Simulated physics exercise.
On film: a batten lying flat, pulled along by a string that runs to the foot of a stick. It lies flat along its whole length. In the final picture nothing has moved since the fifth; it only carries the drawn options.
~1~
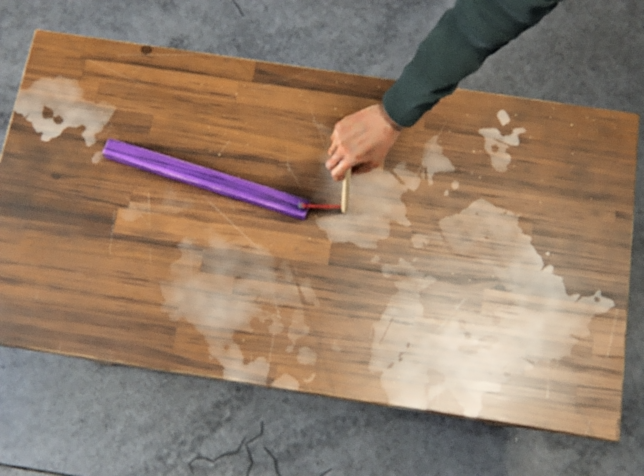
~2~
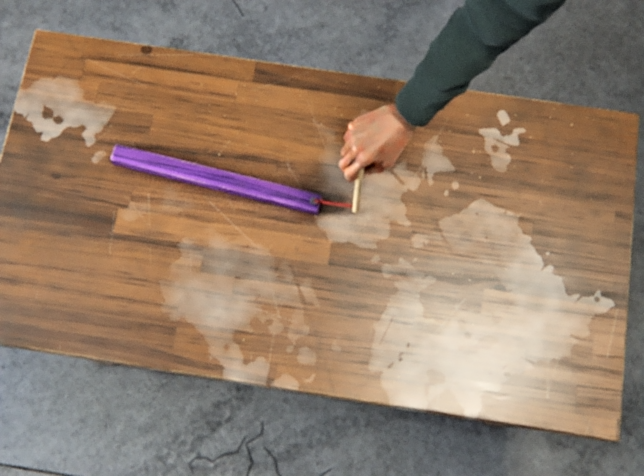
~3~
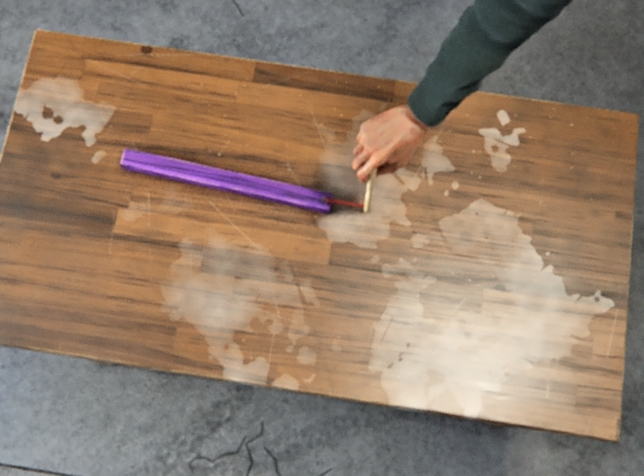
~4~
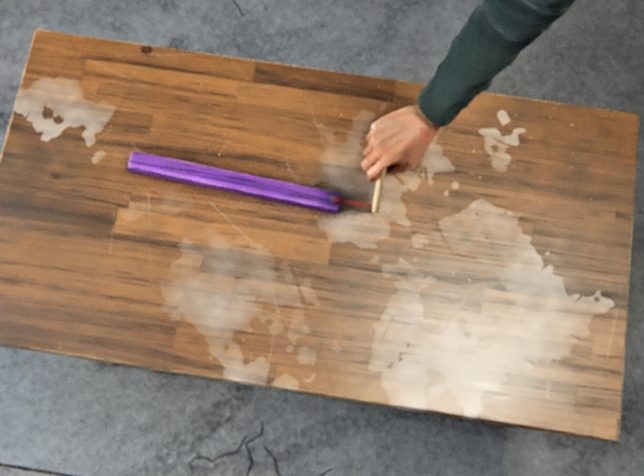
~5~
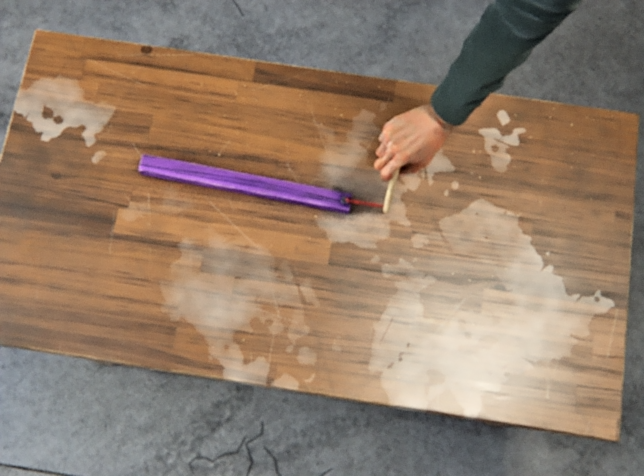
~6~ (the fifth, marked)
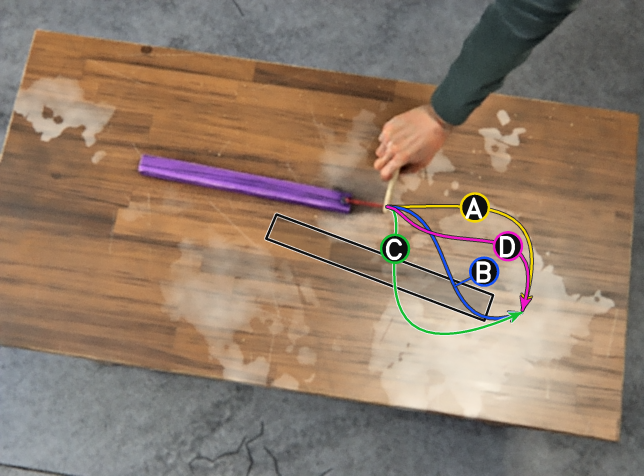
On a stained wooden tabletop, a hand holding a small stick draws a purple batten slowly rightward by a short red string.
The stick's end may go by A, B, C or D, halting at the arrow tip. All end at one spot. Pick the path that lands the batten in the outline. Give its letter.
Choose path C.
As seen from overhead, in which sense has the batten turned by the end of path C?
On that path, clockwise.
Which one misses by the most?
Path A.
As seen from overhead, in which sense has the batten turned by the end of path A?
It turns clockwise.
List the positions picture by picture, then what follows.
The first picture shows purple batten (206, 177).
The second picture shows purple batten (215, 177).
The third picture shows purple batten (226, 179).
The fourth picture shows purple batten (234, 180).
The fifth picture shows purple batten (245, 182).
On the marked copy, A from (387, 207) via (498, 212) to (523, 307); B from (387, 207) via (448, 271) to (522, 313); C from (387, 207) via (406, 318) to (522, 313); D from (387, 207) via (476, 240) to (523, 310); the outline at (379, 267).
Taking C. A third of the way, foot of the stick (394, 284), middle of the batten (274, 202).
Two thirds of the way, foot of the stick (452, 334), middle of the batten (328, 249).
When it is over, foot of the stick (521, 313), middle of the batten (378, 266); it lies in the outline.
As for the rest, A leaves its middle at (405, 222); B leaves its middle at (385, 249); D leaves its middle at (399, 231).
